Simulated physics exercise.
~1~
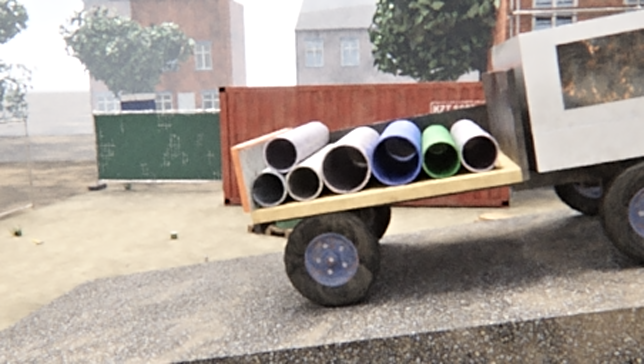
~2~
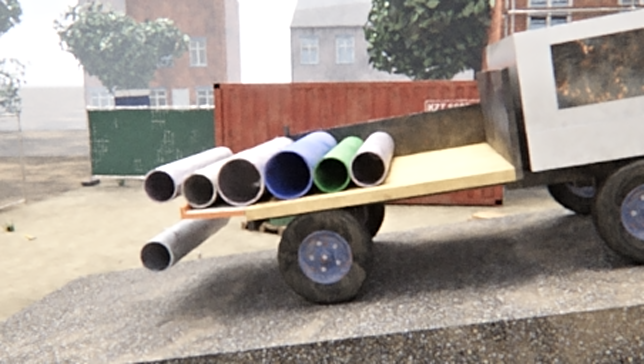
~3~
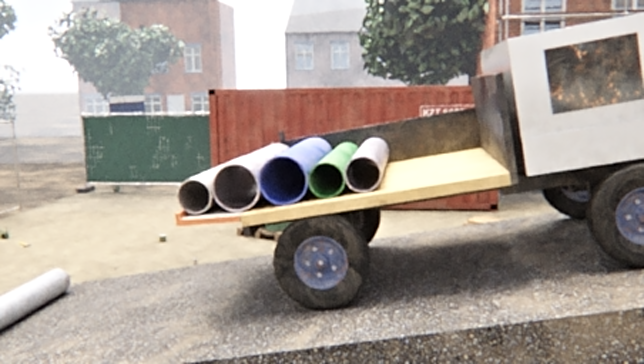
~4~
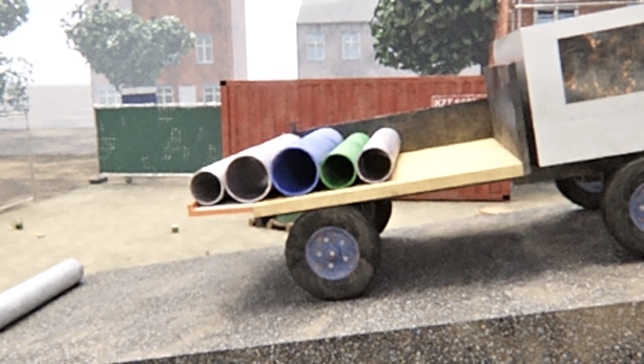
We see a truck standing nose-up on a ramp with pipes on its bed as the tailgate drops open. The pipes roll left toward it and two go off the back, one ending on the ground at left, while five, including the blue and green ones, stay aboard.
